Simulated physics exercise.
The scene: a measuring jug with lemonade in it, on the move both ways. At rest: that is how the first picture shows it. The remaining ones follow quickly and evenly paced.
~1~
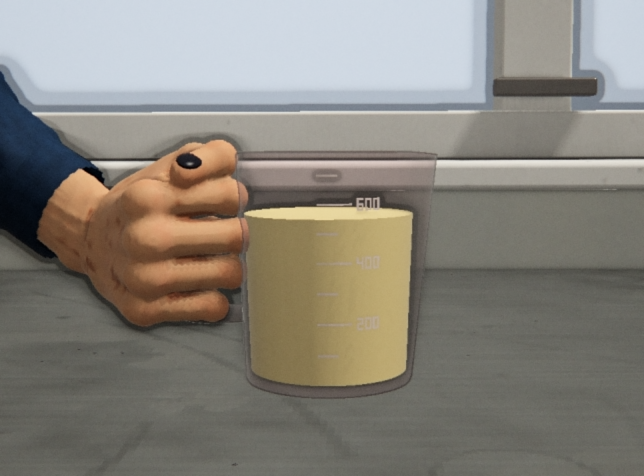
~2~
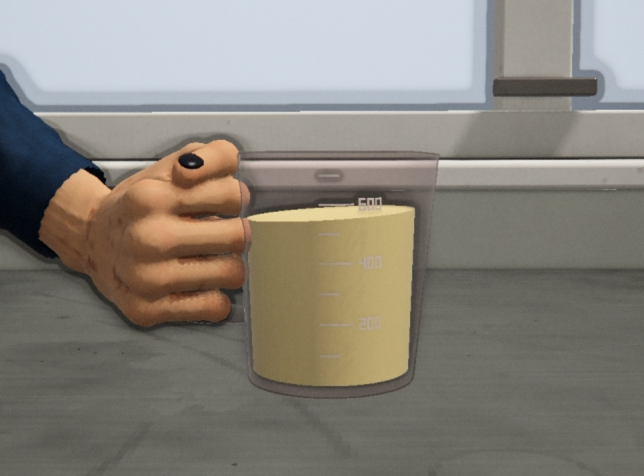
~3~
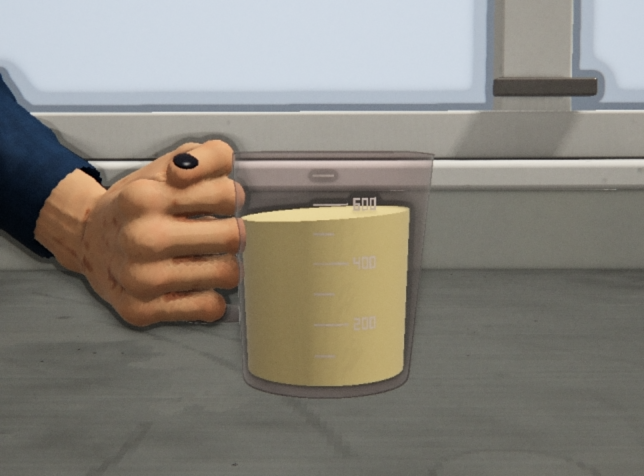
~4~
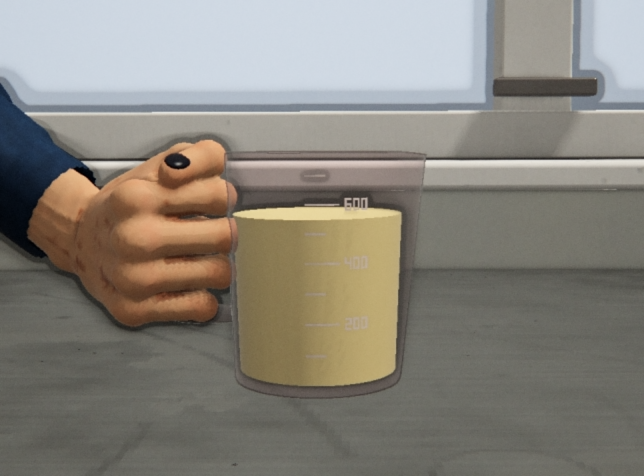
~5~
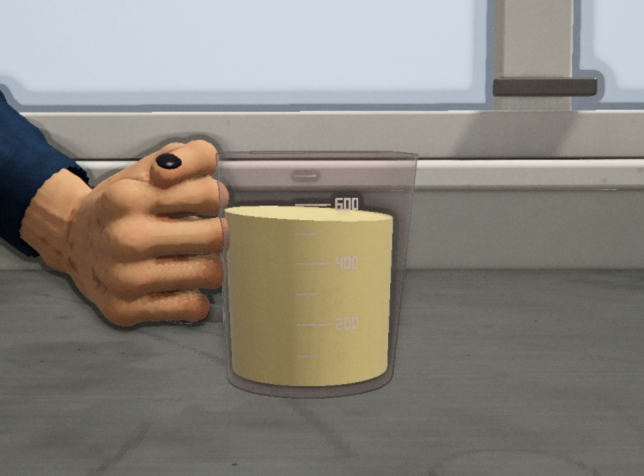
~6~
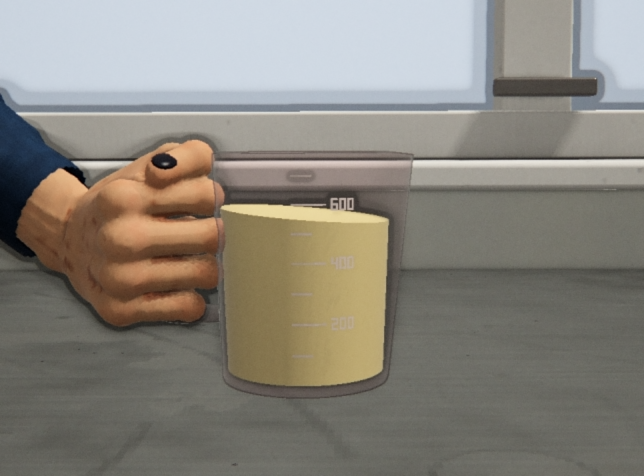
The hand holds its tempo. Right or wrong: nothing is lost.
Right.
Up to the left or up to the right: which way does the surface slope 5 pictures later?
To the right end.
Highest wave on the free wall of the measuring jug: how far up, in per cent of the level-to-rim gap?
I'd say around 20 in a hundred.
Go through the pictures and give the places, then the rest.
Measuring jug (328, 260) about two thirds full; at rest, in the first picture.
Measuring jug about two thirds full, surface at (330, 216); surface a little higher on the right, in the second picture.
Measuring jug (325, 260) about two thirds full; surface a little higher on the right, in the third picture.
Measuring jug about two thirds full, surface at (317, 216); surface about level, in the fourth picture.
Measuring jug (309, 260) about two thirds full; surface about level, in the fifth picture.
Measuring jug about two thirds full, surface at (305, 216); surface a little higher on the left, in the sixth picture.
Next, the highest wave so far stays far below the rim.
Finally, the highest wave so far stays far below the rim; nothing has left it.
